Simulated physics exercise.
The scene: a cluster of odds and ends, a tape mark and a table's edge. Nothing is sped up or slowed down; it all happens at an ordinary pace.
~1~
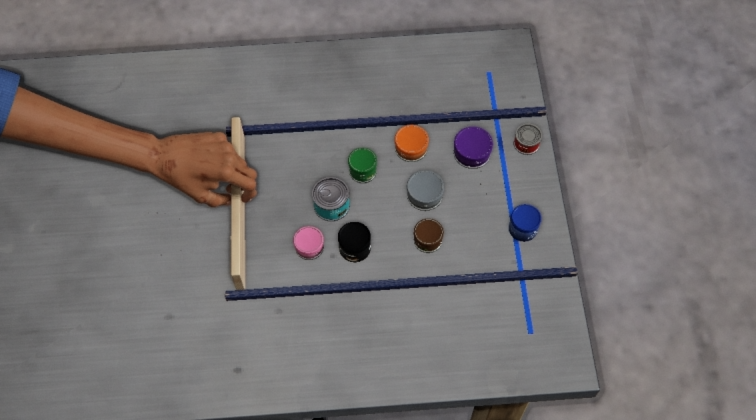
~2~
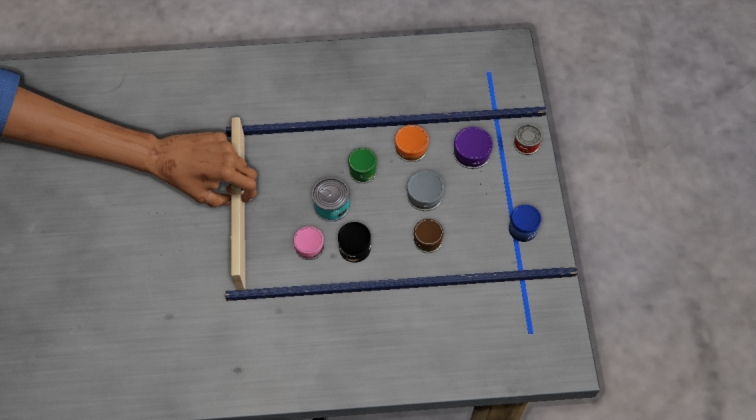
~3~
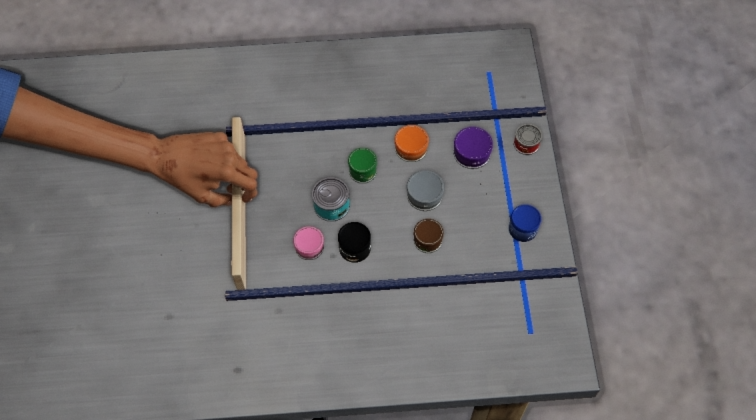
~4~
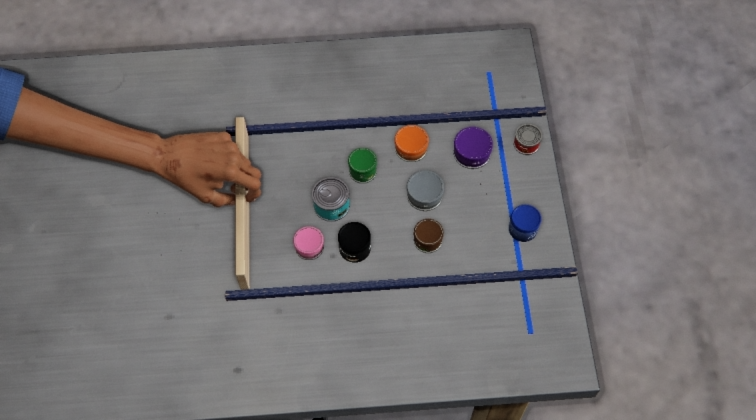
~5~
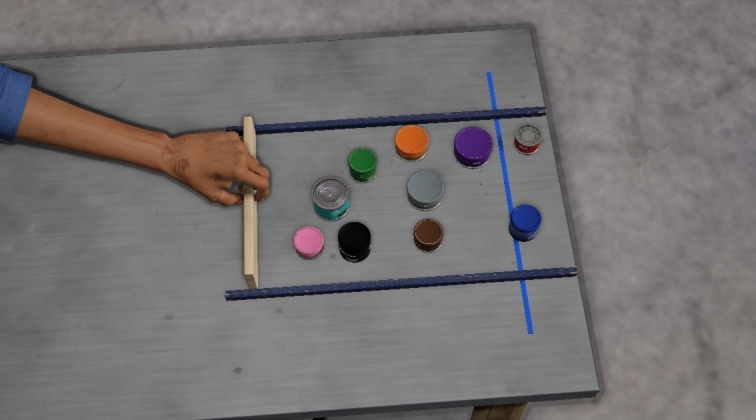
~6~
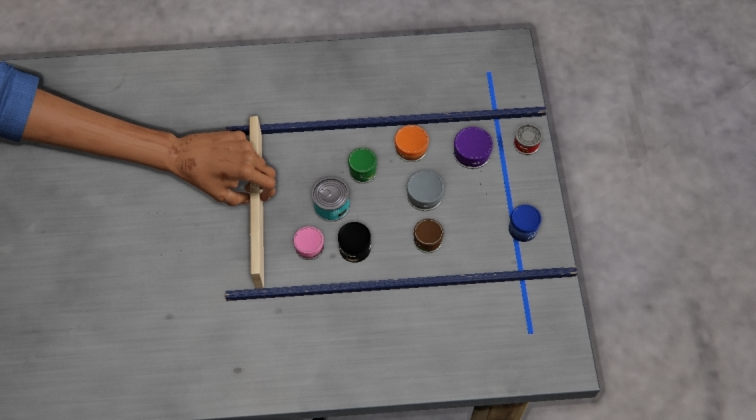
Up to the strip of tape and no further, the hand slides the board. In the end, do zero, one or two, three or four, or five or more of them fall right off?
Okay, so the number that tips off the end comes to just one or two, I'd say.
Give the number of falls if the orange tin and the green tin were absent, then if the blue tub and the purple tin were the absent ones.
The count is 1 in the first case and 0 in the second.
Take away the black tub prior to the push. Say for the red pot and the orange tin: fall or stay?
So the red pot goes off the edge and the orange tin is still there.
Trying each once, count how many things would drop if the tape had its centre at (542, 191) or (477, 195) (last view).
First 5, second 0.
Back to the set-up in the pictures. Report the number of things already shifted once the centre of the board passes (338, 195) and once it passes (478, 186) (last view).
The first number is 3, the next one 10.
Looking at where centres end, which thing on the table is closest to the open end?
Answer: The grey tin.
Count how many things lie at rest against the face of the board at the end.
5 in contact.
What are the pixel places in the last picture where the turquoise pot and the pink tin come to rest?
Middles: Around (528, 189) and around (529, 227).
Soon after, none off yet; red pot at rest near (528, 140); blue tub at rest near (525, 223); purple tin at rest near (473, 148).
In the end, the number that fall off is one or two; gone, blue tub and red pot.
